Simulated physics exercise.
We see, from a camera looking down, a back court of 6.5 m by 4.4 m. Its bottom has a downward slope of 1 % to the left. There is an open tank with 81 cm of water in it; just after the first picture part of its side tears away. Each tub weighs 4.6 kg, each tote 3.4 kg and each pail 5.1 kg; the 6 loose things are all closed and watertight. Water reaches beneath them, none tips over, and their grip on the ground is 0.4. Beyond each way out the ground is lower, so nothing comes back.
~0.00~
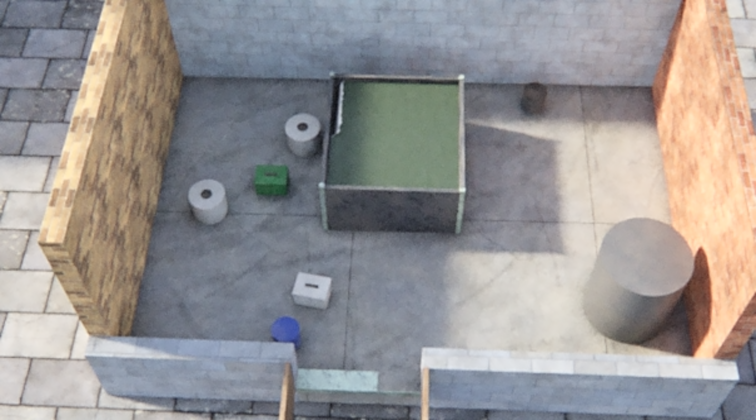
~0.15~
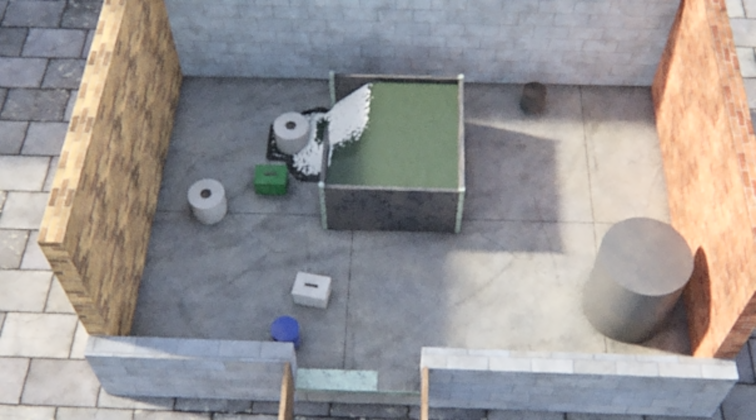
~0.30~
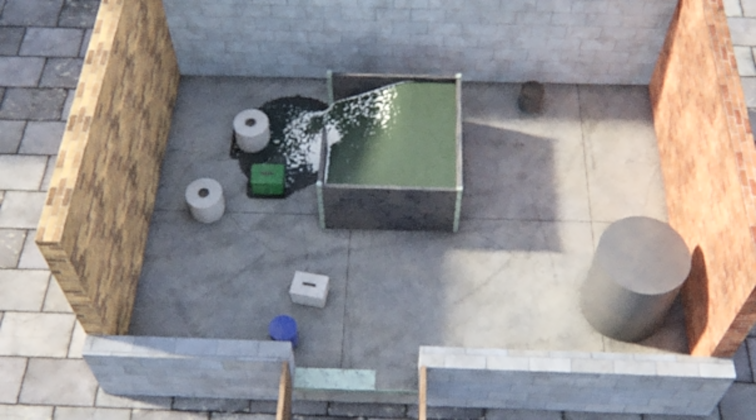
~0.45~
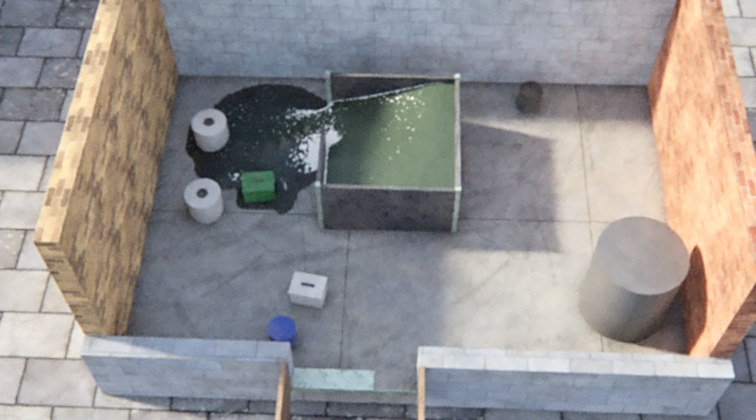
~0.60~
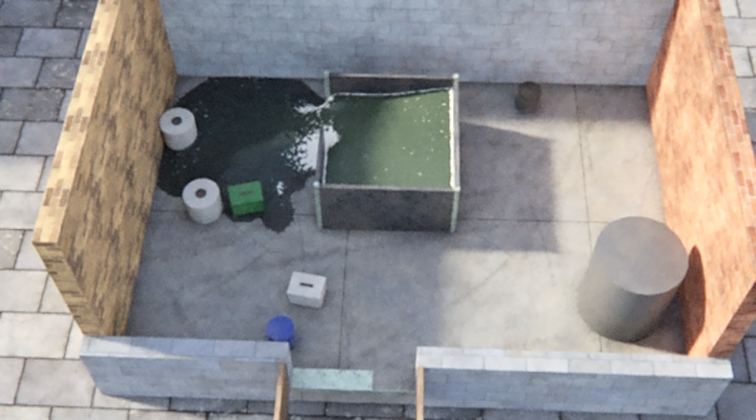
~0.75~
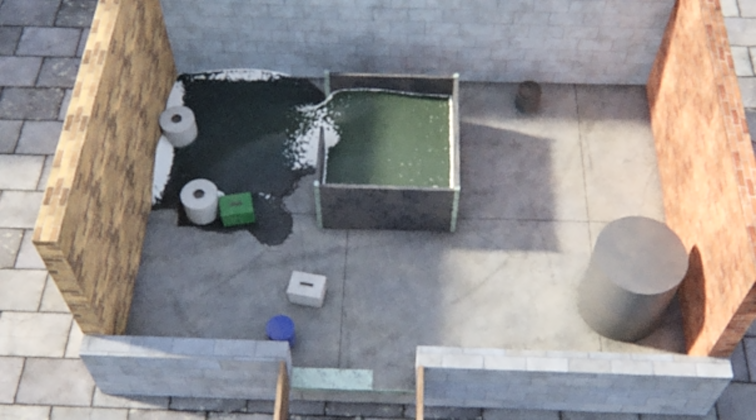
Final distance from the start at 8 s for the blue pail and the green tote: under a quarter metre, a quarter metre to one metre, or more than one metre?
Result: The blue pail is taken well away; the green tote is taken well away.
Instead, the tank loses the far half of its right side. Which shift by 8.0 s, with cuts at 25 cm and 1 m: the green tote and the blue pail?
Note: Green tote unmoved, blue pail swept well away.
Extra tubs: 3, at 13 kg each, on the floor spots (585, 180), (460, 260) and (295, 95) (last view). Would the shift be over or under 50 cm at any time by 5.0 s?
First inside the limit, then inside the limit, then outside the limit.
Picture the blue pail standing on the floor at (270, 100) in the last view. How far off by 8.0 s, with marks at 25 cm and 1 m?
Outcome: It is taken a long way.
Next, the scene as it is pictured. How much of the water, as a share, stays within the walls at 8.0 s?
94 %.
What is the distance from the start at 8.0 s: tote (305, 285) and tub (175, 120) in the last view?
In that order: 400 cm, 350 cm.
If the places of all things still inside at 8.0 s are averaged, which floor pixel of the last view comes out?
Roughly at (555, 194).
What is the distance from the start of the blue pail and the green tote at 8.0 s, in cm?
About 450 and 400 centimetres.
After 1.6 s the blue pail is near (280, 328), 0.0 m from its start, aground; the green tote is near (217, 239), 1.1 m from its start, aground; 0 of 6 are out; 1 afloat.
After 3.6 s the blue pail is near (409, 296), 1.5 m from its start, aground; the green tote is near (320, 282), 1.8 m from its start, aground; 0 of 6 are out; 2 afloat.
After 5.6 s the blue pail is near (549, 250), 3.3 m from its start, aground; the green tote is near (427, 232), 2.2 m from its start, afloat; 0 of 6 are out; 4 afloat.
After 8.0 s the blue pail is near (610, 180), 4.5 m from its start, afloat; the green tote is near (577, 186), 3.9 m from its start, afloat; 0 of 6 are out; 5 afloat.
